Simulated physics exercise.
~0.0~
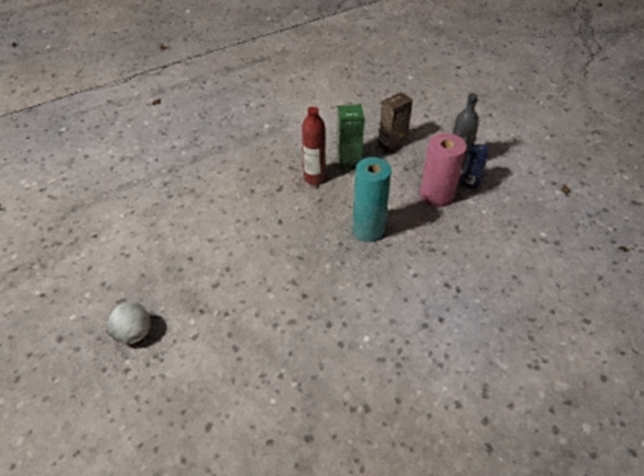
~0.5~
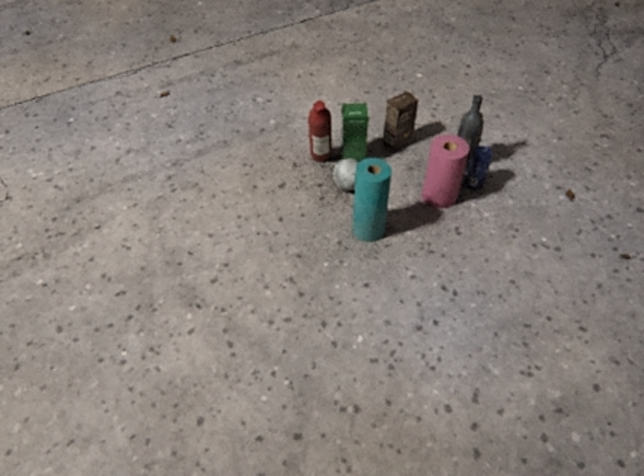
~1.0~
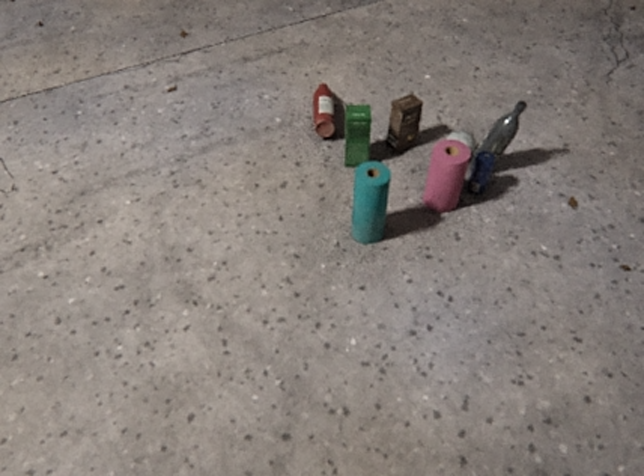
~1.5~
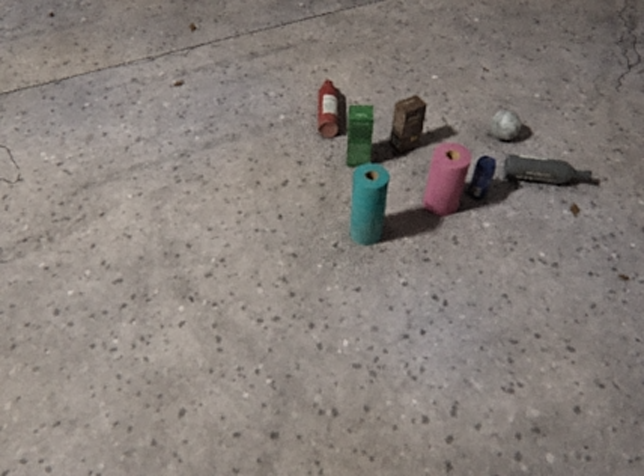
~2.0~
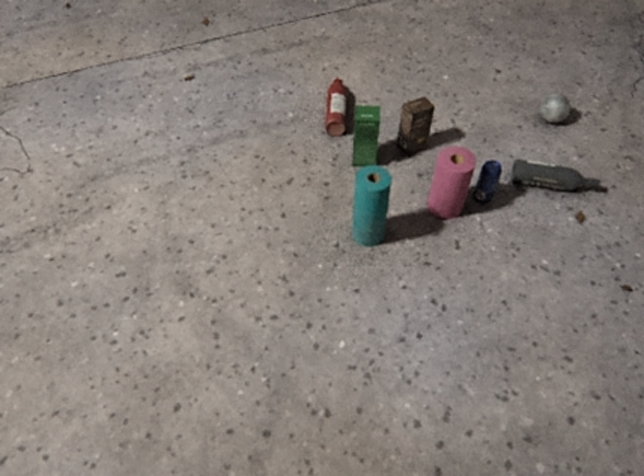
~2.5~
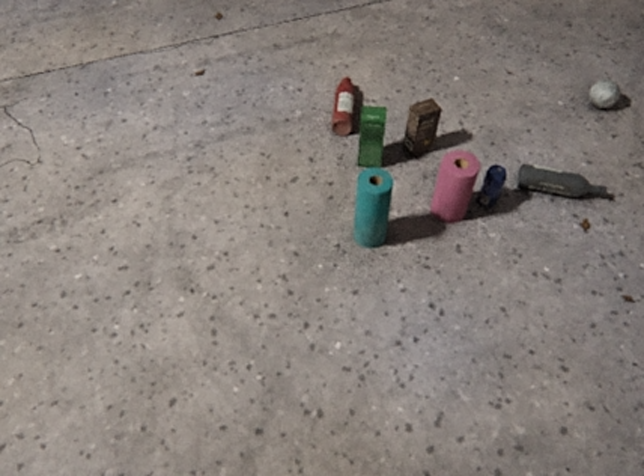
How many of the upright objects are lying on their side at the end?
Two of them are lying on their side at the end, the red bottle and the grey bottle.
